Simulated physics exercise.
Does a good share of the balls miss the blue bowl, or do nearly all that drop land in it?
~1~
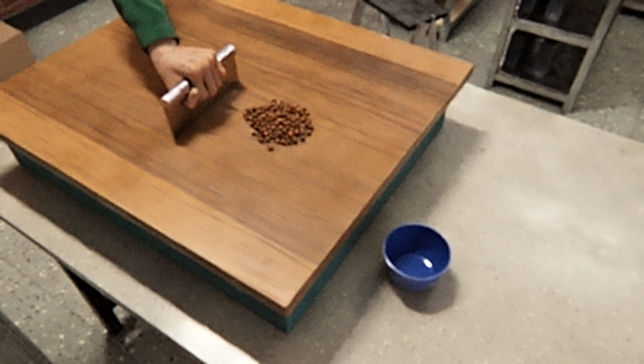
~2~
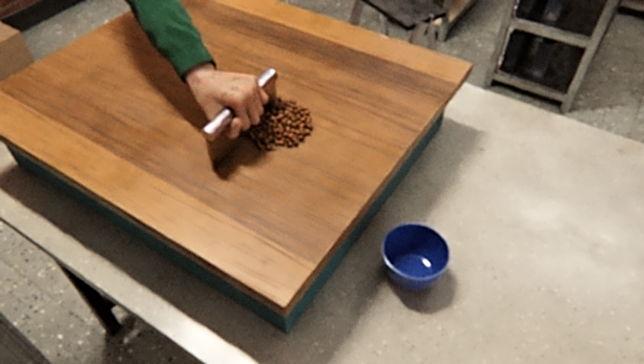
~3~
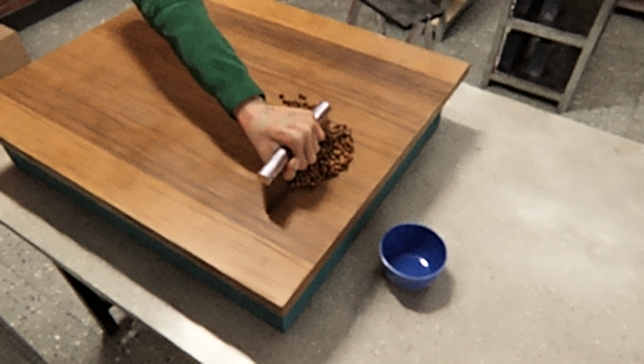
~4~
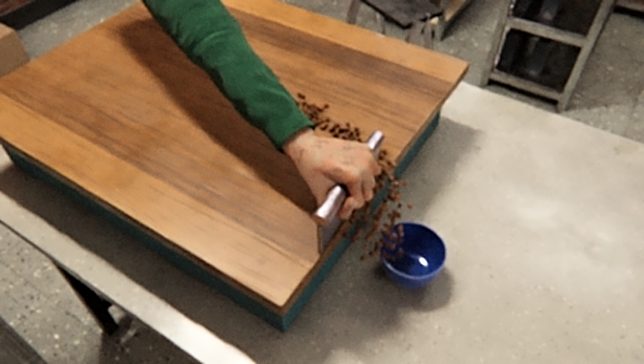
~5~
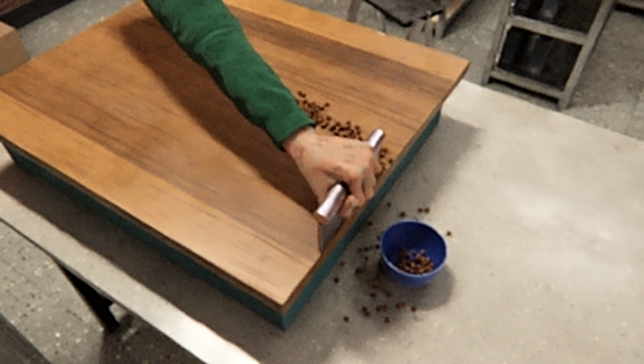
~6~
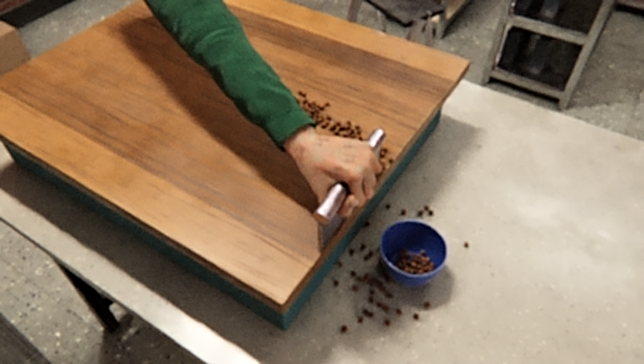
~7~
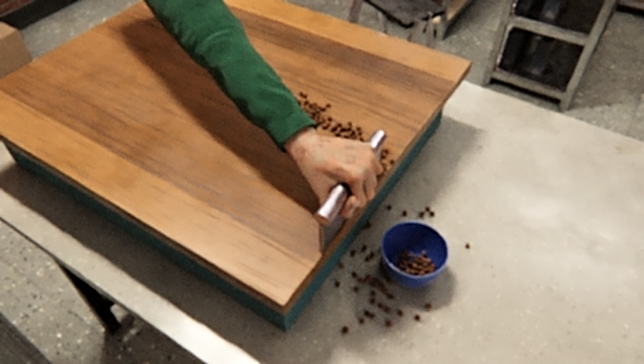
A good share misses and ends up scattered around the bowl. A similar share lands inside it, while many balls stay on the board.
On a board, a hand scrapes balls partly off, some into a bowl, some beside it.
